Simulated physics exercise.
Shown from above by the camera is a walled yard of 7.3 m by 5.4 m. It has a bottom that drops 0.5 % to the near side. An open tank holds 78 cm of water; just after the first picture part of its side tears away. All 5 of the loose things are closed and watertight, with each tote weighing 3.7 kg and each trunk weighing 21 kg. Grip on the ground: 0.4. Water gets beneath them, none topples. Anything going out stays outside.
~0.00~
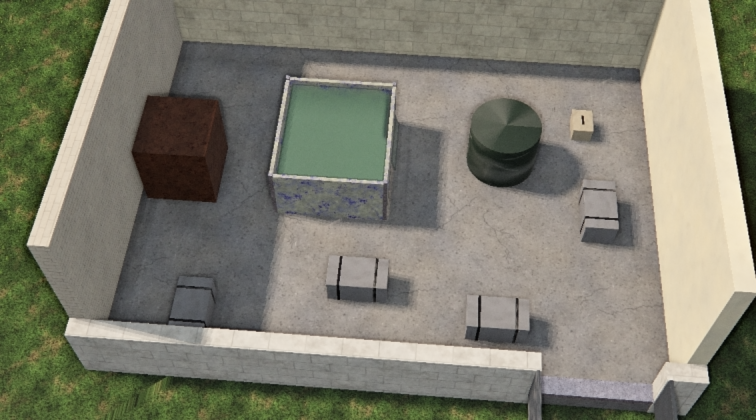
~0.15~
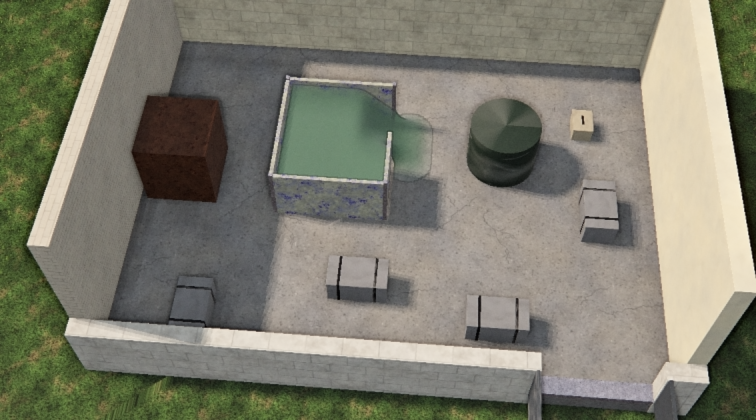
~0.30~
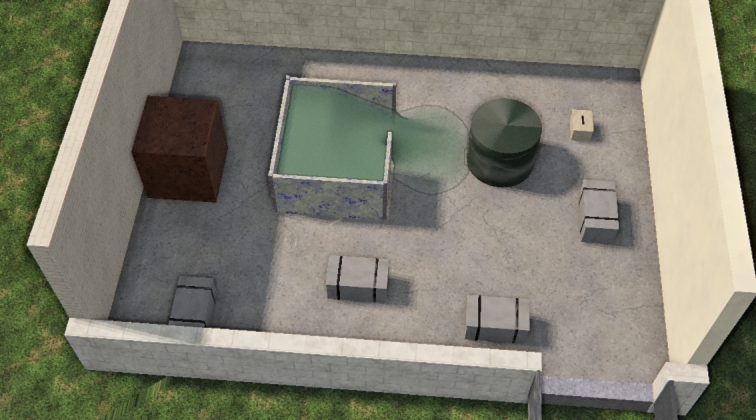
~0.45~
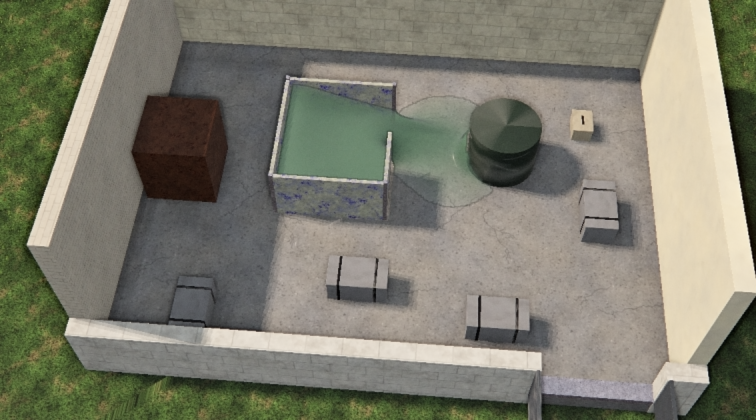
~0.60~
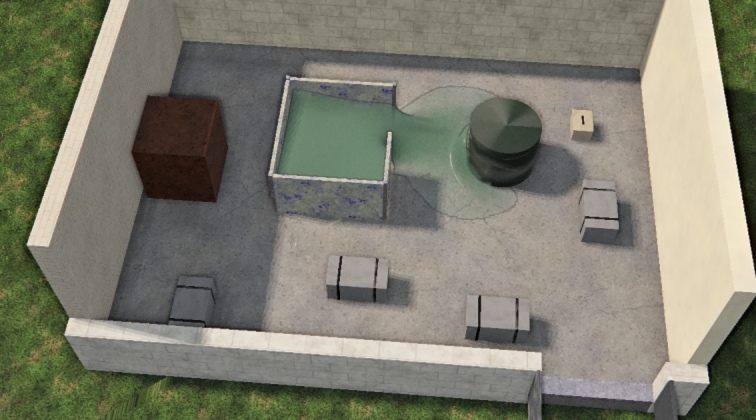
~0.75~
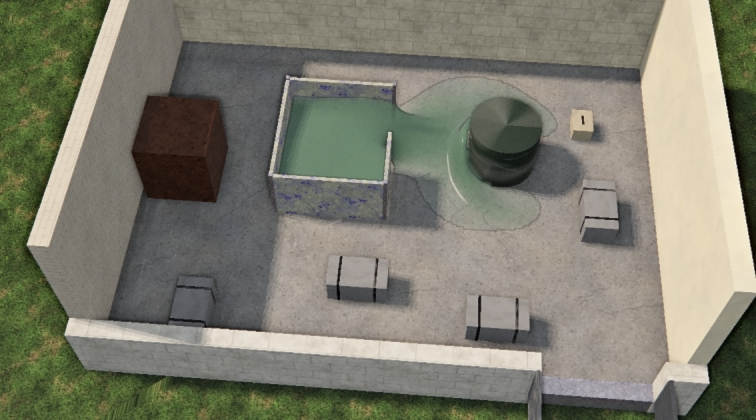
Green water pouring through the broken right side of an open tank, spreading across a walled yard and around a dark cylinder.
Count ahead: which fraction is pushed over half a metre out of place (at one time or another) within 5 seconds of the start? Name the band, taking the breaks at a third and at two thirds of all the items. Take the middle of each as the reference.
A third to two thirds.
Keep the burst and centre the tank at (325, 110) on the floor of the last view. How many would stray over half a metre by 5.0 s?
Then 2 of them would.
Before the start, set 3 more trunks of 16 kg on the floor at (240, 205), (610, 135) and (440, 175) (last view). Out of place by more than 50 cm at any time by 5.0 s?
Each in turn ends up within the limit, beyond the limit, beyond the limit.
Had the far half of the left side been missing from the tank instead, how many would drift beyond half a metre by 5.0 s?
Then 1 of them would.
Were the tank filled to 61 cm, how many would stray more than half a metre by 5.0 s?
The answer would then be 2.
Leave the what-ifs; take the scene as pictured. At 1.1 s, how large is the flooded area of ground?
Wet area: Approx. 10.5 m2.
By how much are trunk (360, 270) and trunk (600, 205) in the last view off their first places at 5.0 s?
In turn: 0 cm, 200 cm.
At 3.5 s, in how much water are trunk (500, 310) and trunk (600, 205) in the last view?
First roughly 6 cm, second roughly 7 cm.
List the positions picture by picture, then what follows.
A tote at (583, 120), on the bottom; a trunk at (358, 272), on the bottom; water covers 2.6 m2; 0 of 5 have shifted, in the first frame.
A tote at (583, 120) rests on the ground; a trunk at (358, 272) rests on the ground; water covers 3.3 m2; 0 of 5 have shifted, in the second frame.
A tote at (583, 120), on the bottom; a trunk at (358, 272), on the bottom; water covers 4.2 m2; 0 of 5 have shifted, in the third frame.
A tote at (583, 120), on the bottom; a trunk at (358, 272) rests on the ground; water covers 4.9 m2; 0 of 5 have shifted, in the fourth frame.
A tote at (583, 120), on the bottom; a trunk at (358, 272) rests on the ground; 5.7 m2 under water; 0 of 5 have shifted, in the fifth frame.
A tote at (583, 120), on the bottom; a trunk at (358, 272), on the bottom; water covers 6.7 m2; 0 of 5 have shifted, in the sixth frame.
After 1.1 s 0 of 5 are over 50 cm from their spots; 0 afloat.
After 2.2 s 1 of 5 are over 50 cm from their spots; 0 afloat.
After 3.5 s 1 of 5 are over 50 cm from their spots; 1 afloat.
After 5.0 s 2 of 5 are over 50 cm from their spots, and 2 have been at some point; 2 afloat.
